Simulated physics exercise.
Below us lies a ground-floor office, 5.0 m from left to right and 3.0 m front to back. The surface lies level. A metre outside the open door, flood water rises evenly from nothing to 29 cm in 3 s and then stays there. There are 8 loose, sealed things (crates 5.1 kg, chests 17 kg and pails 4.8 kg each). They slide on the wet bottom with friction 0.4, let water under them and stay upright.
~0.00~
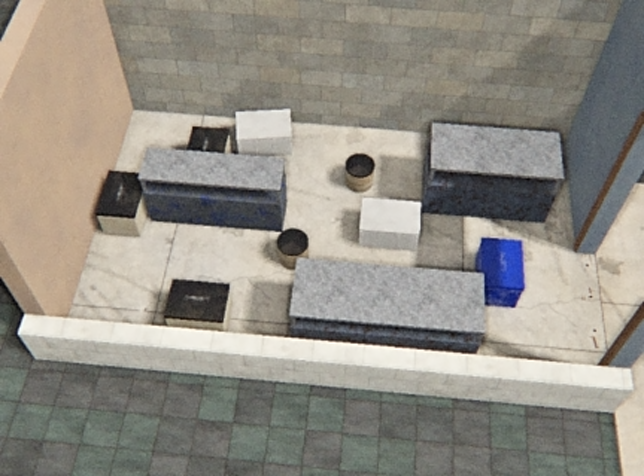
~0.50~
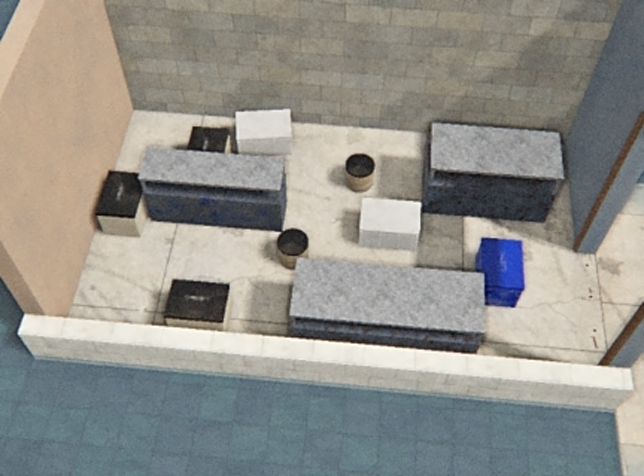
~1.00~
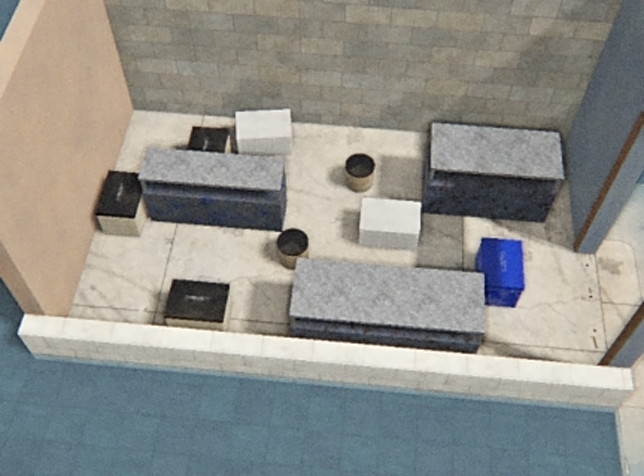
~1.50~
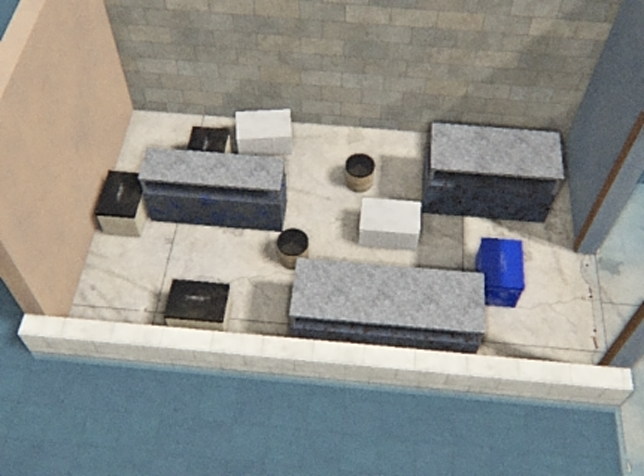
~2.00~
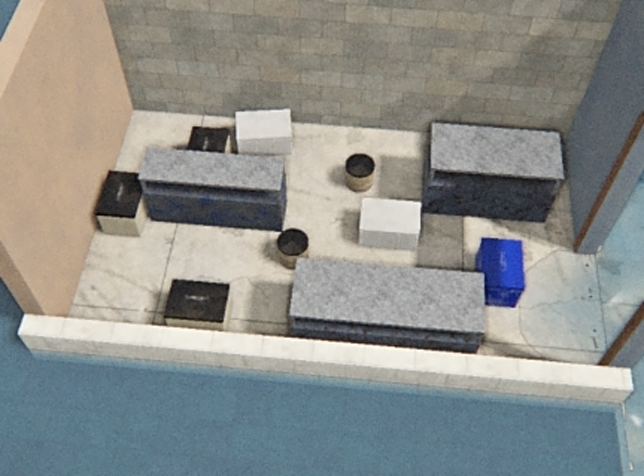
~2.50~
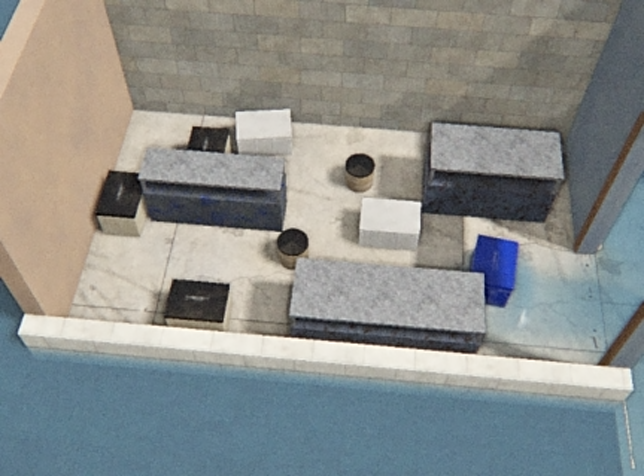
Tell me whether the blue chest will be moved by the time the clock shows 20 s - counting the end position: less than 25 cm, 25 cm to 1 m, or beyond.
The blue chest gets carried off.
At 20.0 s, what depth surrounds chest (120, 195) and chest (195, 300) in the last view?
Roughly 29 and 28 cm.
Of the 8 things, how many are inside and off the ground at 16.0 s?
I count 8.
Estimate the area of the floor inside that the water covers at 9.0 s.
Some 13 m2.
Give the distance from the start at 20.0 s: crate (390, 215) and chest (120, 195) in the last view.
In that order: 150 cm, 100 cm.
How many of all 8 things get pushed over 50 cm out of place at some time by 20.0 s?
That makes 7.
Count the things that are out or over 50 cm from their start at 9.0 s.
I count 6.
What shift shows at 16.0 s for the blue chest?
Roughly 200 cm by then.
After 4.0 s the blue chest is near (351, 213), 1.6 m from its start, aground; 0 afloat.
After 9.0 s the blue chest is near (277, 106), 2.9 m from its start, afloat; 8 afloat.
After 16.0 s the blue chest is near (387, 124), 1.9 m from its start, afloat; 8 afloat.
After 20.0 s the blue chest is near (414, 113), 1.9 m from its start, afloat; 8 afloat.
